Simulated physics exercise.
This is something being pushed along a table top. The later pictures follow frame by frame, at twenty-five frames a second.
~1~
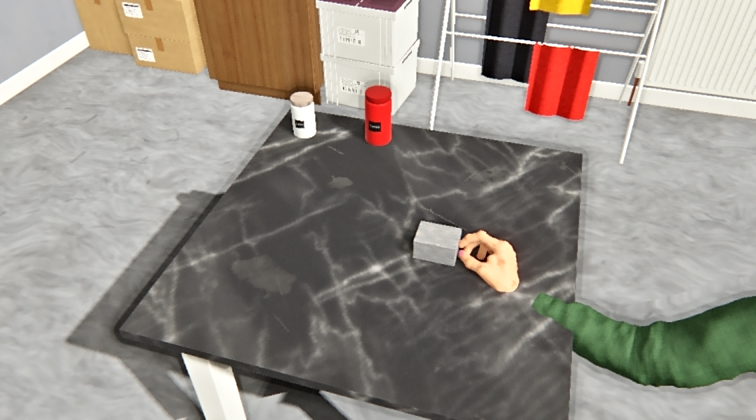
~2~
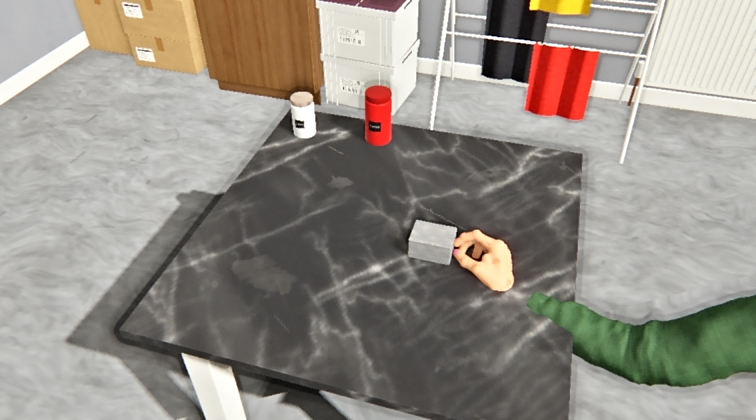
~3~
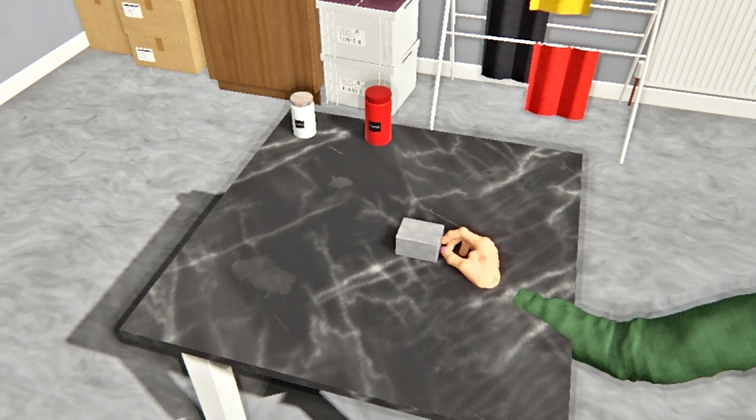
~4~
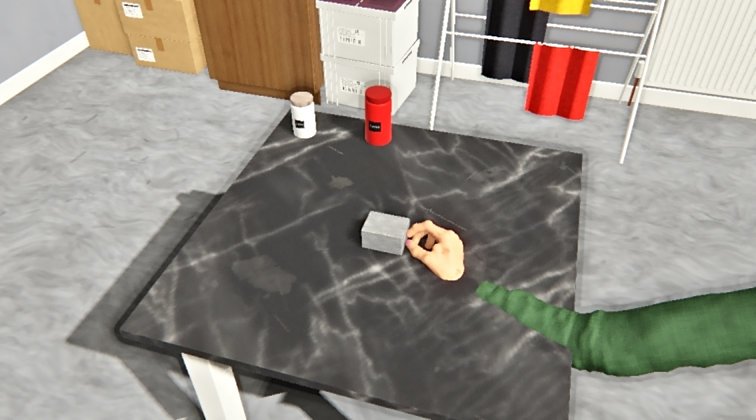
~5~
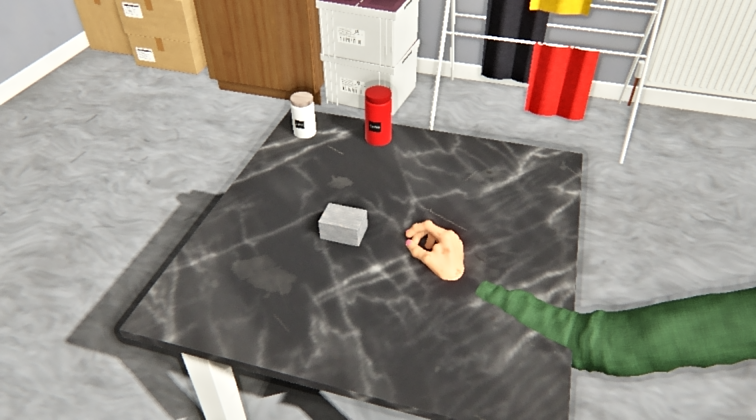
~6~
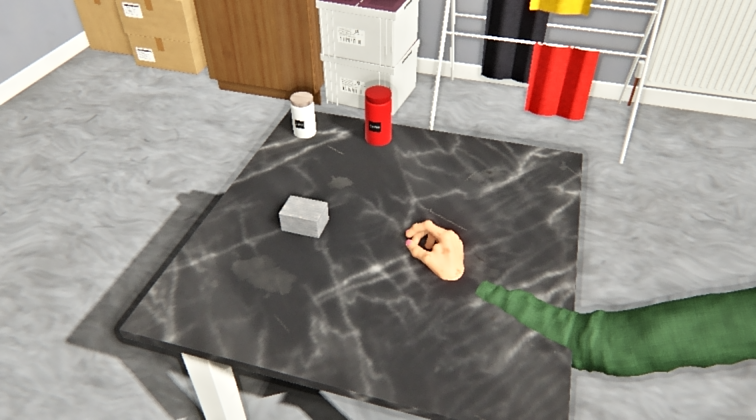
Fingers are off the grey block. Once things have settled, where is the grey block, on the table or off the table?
The grey block goes over the edge.
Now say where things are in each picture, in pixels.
The first picture shows under the hand; grey block (437, 243).
The second picture shows under the hand; grey block (432, 242).
The third picture shows under the hand; grey block (420, 240).
The fourth picture shows grey block (386, 233).
The fifth picture shows grey block (343, 225) moved about its own width.
The sixth picture shows grey block (305, 217) moved well along.
Then, 0.10 s later than the last frame, grey block moved well along near (219, 200).
Then, 0.30 s later than the last frame, grey block now off the table.
Then, 0.50 s later than the last frame, things are still on the move.
Then, 0.60 s later than the last frame, as before.
When it is over, off the table, grey block.
